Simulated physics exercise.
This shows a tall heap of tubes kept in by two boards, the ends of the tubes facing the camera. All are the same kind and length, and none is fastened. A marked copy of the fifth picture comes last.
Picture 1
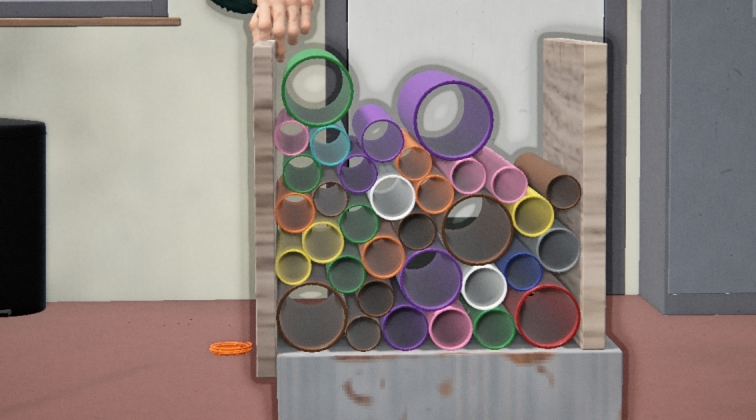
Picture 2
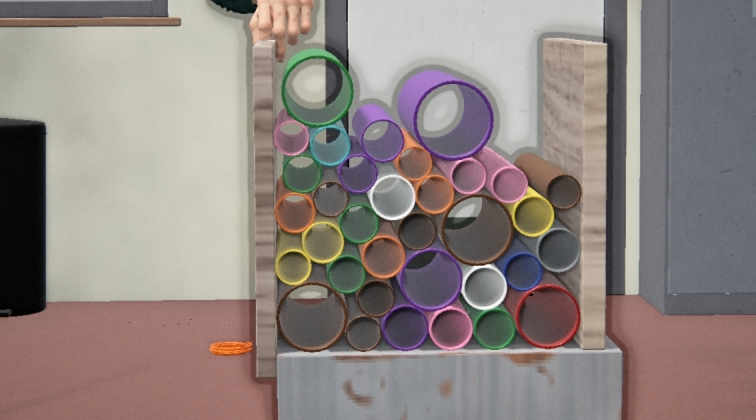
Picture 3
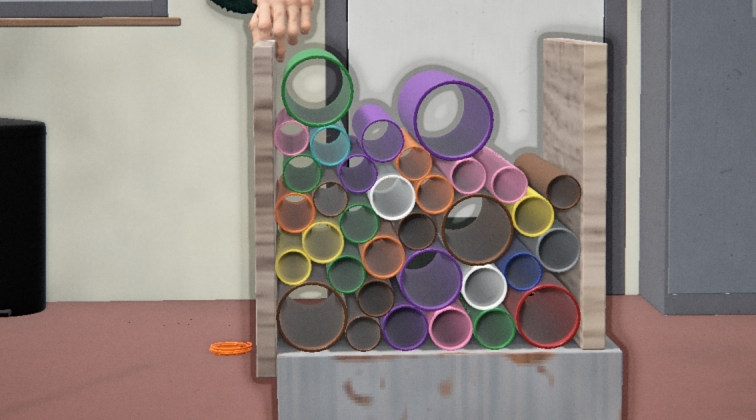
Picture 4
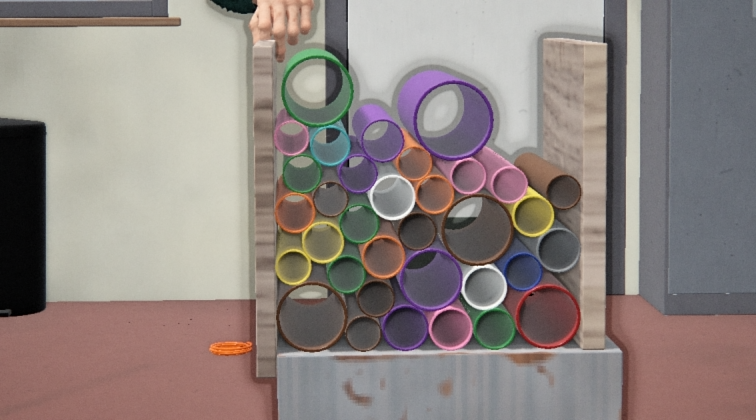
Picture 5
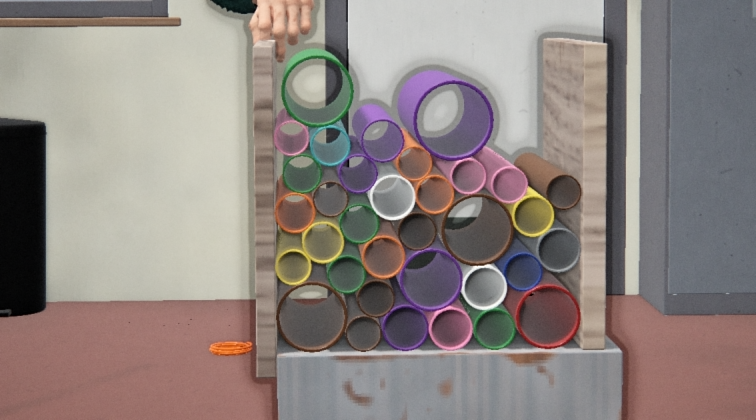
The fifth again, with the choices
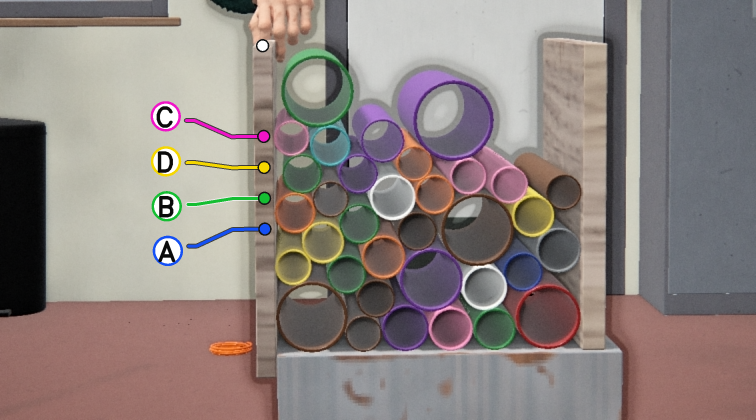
A hand rests atop the left board while the stacked colourful tubes stay still.
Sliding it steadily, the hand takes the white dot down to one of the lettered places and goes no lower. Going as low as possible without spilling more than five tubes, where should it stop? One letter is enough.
A is the limit.
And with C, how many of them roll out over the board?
The count is none.
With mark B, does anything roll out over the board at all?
At B: Yes.
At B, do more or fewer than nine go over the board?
Fewer than nine.
On the marked copy, A at (264, 229); B at (264, 199); C at (263, 137); D at (264, 167); the white dot at (262, 46).
Taking A. A third of the way, top of the board (274, 125).
Two thirds of the way, top of the board (275, 215).
When it is over, top of the board (275, 228), four out over the board.
As for the rest, B one out over the board; C none out over the board; D none out over the board.
